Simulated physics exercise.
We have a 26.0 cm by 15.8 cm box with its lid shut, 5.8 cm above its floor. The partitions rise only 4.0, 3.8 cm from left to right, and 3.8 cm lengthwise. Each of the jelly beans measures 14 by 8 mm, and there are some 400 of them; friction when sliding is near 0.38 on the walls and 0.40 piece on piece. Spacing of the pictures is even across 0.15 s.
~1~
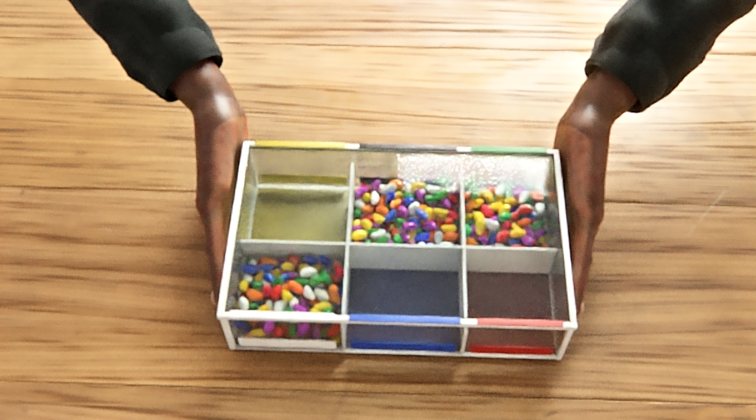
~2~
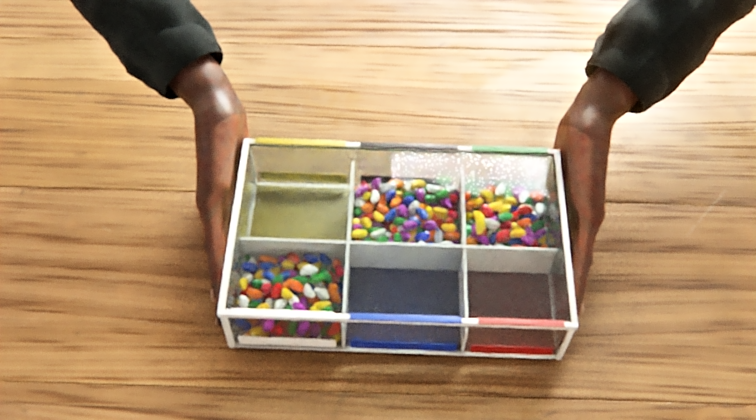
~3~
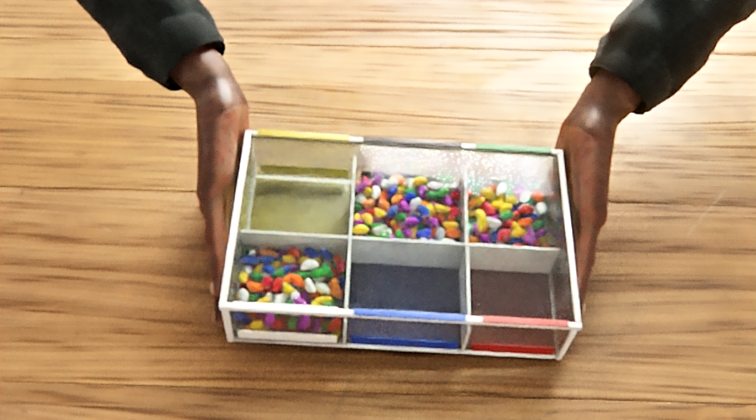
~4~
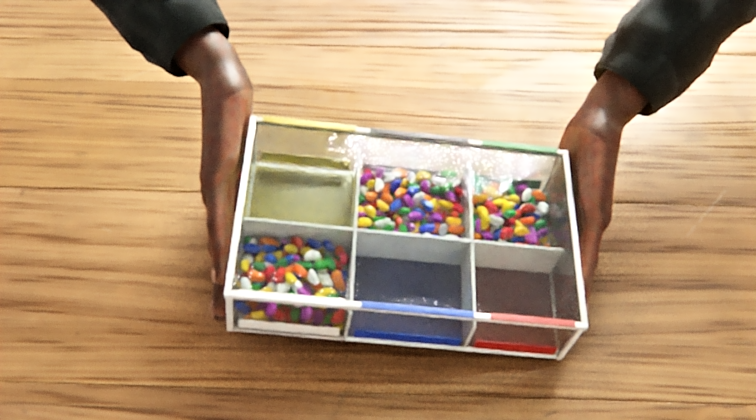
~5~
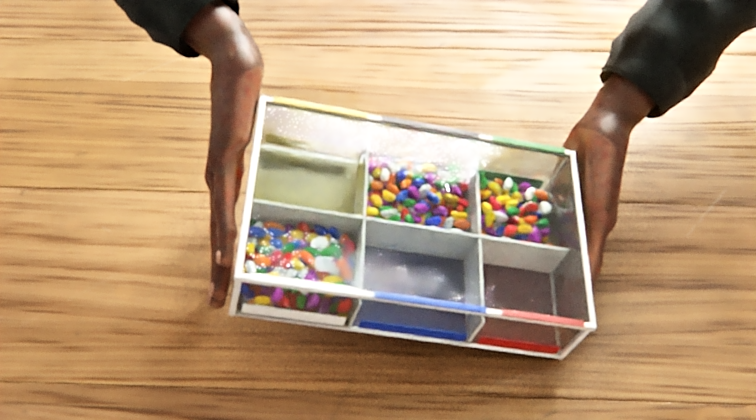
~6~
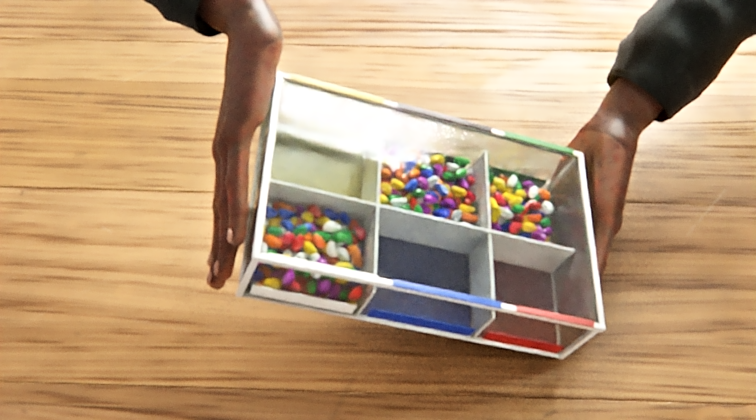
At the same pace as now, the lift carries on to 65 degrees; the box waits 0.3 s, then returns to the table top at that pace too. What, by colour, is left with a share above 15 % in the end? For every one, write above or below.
Red below, blue below, green above, yellow below, white above, black above.
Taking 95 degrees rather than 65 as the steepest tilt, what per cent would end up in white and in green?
Shares: White 20 and green 50, in per cent.
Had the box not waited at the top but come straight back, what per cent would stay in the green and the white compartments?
You'd end up with green at 40 per cent and white at 25 per cent.
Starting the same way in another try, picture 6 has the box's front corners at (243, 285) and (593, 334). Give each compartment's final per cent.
Red 10; blue 10; green 30; yellow 0; white 25; black 30.
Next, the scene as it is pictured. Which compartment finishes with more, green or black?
Green compartment.
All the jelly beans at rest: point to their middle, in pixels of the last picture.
Centre at rest: Approx. (450, 244) px.
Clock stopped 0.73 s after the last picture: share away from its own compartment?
Some 25 percent.
Then, 0.44 s after the last picture, tilt 65 degrees; blue 10 %, green 35 %, white 25 %, black 30 %.
Then, 0.73 s after the last picture, tilt 41 degrees; red 5 %, blue 10 %, green 35 %, white 20 %, black 25 %.
Then, 1.13 s after the last picture, tilt 0 degrees; red 5 %, blue 10 %, green 35 %, white 20 %, black 25 %.
In the end, red 5 %, blue 10 %, green 35 %, yellow 0 %, white 20 %, black 25 %.
